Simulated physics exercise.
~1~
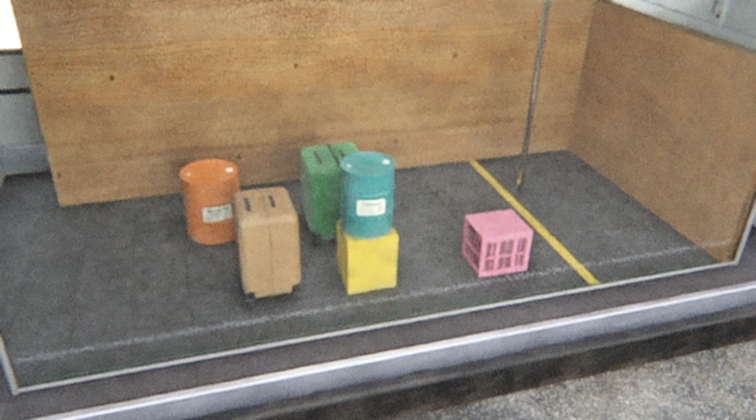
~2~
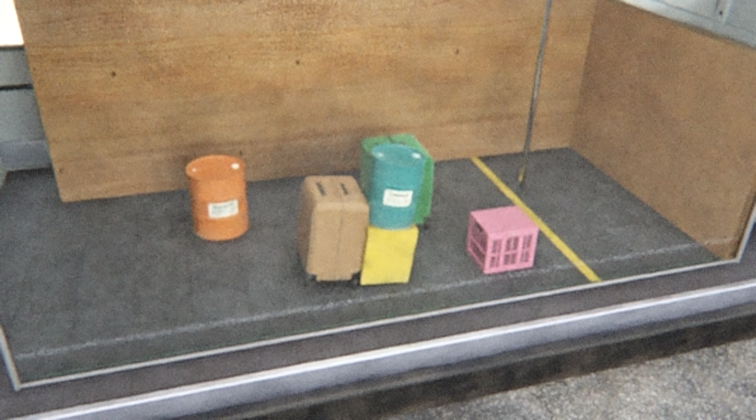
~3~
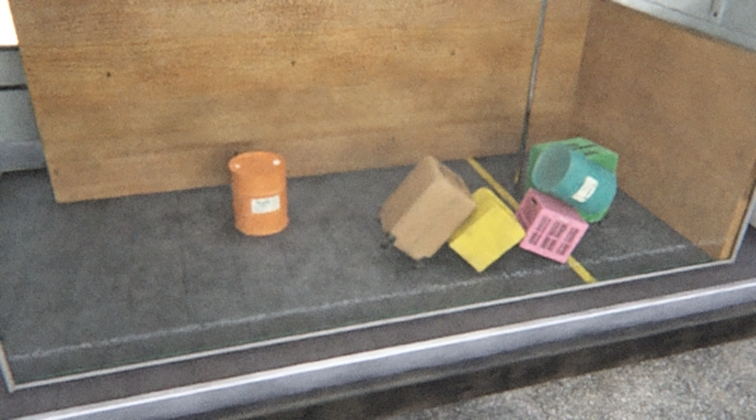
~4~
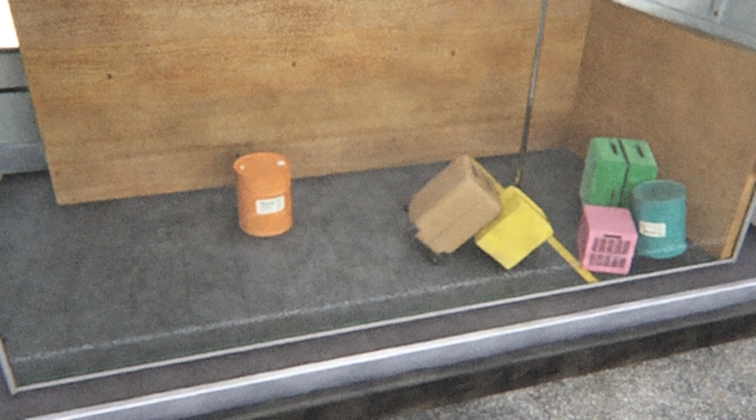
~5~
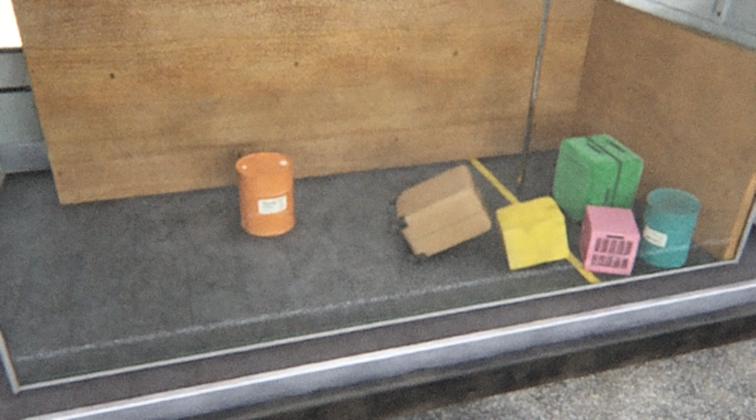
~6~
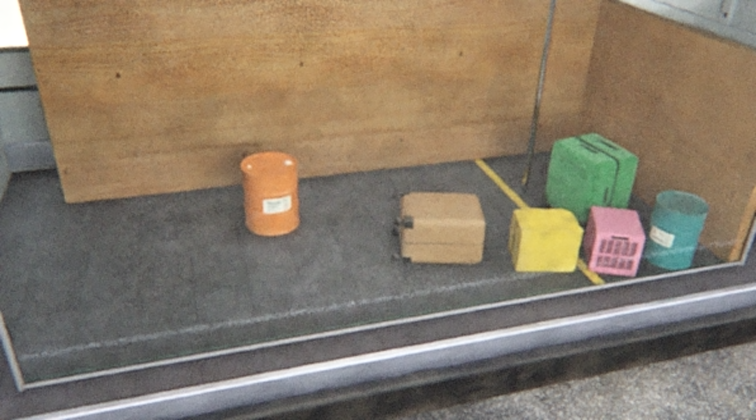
The cases, carton, crate and teal drum slide right, some toppling, before settling apart.
